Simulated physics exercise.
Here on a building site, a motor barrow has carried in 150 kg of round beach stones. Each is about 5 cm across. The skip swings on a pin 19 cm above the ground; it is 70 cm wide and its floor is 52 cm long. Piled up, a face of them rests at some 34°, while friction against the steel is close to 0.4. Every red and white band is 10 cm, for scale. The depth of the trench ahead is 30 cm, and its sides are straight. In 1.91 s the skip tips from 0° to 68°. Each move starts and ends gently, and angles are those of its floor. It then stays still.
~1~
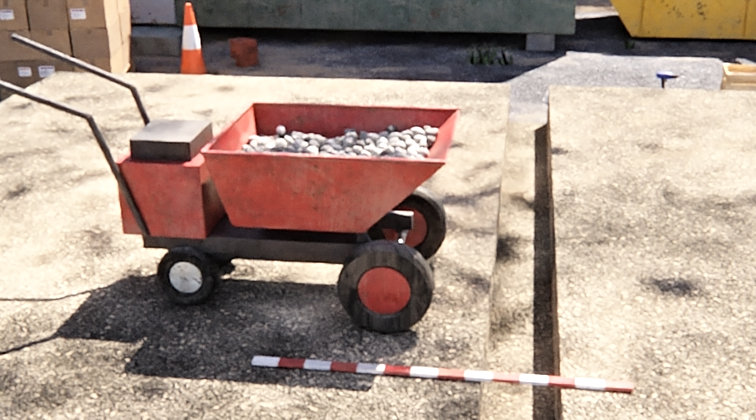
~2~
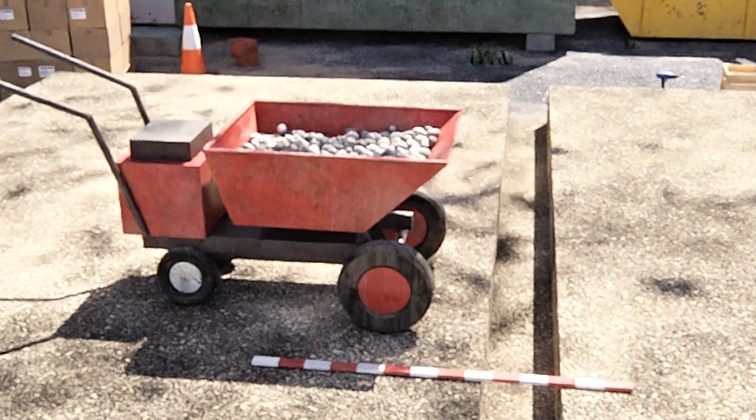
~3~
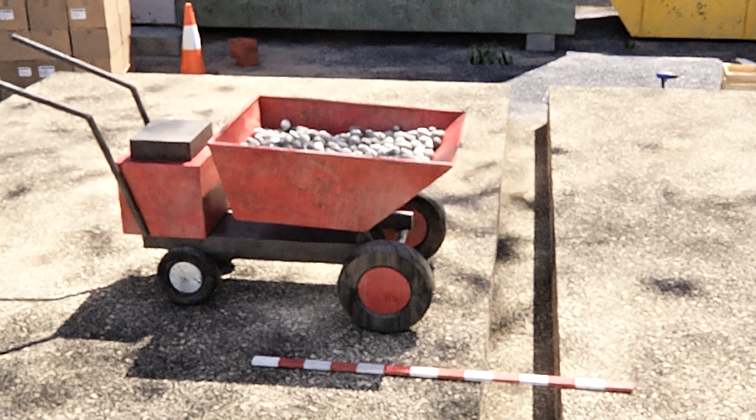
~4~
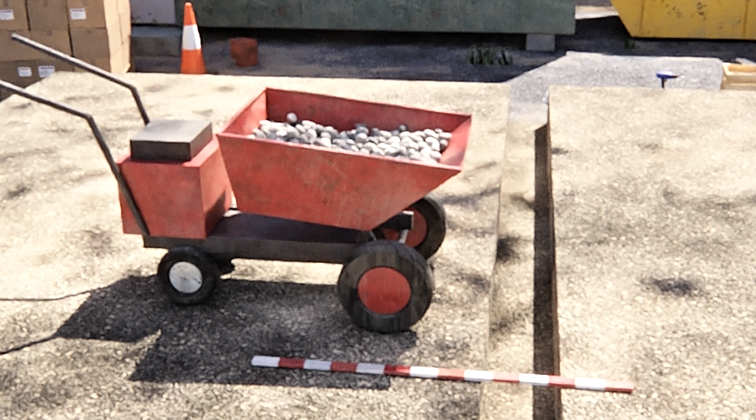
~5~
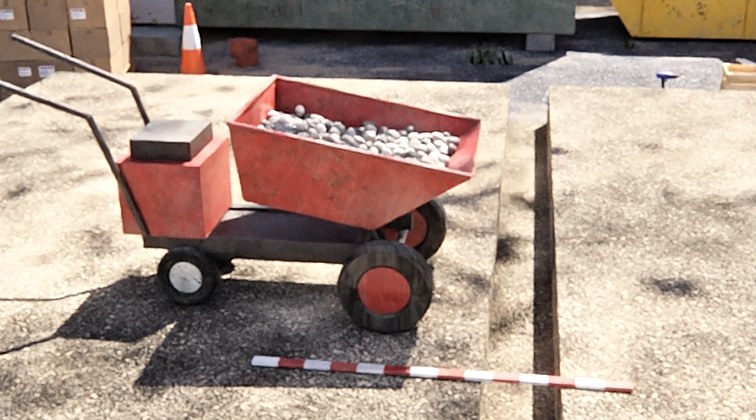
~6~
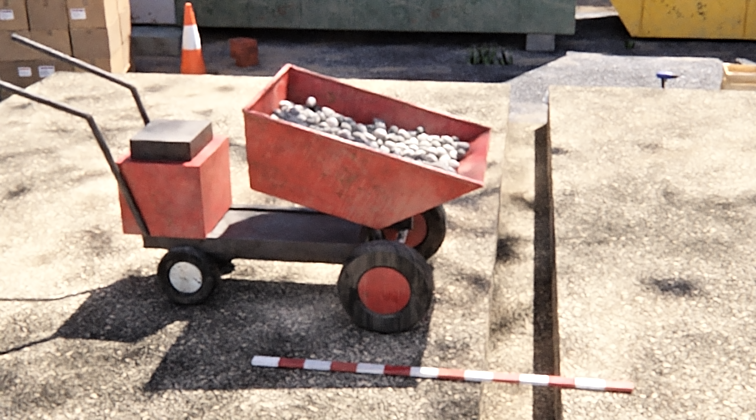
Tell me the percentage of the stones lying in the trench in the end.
Close to 29 %.
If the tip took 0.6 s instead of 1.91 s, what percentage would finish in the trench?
My guess is near 15 percent.
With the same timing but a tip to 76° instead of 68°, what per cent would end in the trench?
About 35%.
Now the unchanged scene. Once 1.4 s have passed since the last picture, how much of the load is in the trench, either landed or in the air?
Roughly 10% by that time.
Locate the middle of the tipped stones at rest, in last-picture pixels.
Roughly at (604, 301).
Then, 0.8 s after the last picture the floor is at 57°, 100 % in the skip; the foremost stones are at (546, 251).
Then, 1.4 s after the last picture the floor is at 68°, 33 % in the skip, 10 % in the trench, 56 % past the trench; the foremost stones are at (710, 300).
Then, 1.8 s after the last picture the floor is at 68°, 8 % in the skip, 19 % in the trench, 73 % past the trench; the foremost stones are past the picture's edge.
Then, 3.7 s after the last picture the floor is at 68°, 0 % in the skip, 29 % in the trench, 71 % past the trench; the foremost stones are past the picture's edge.
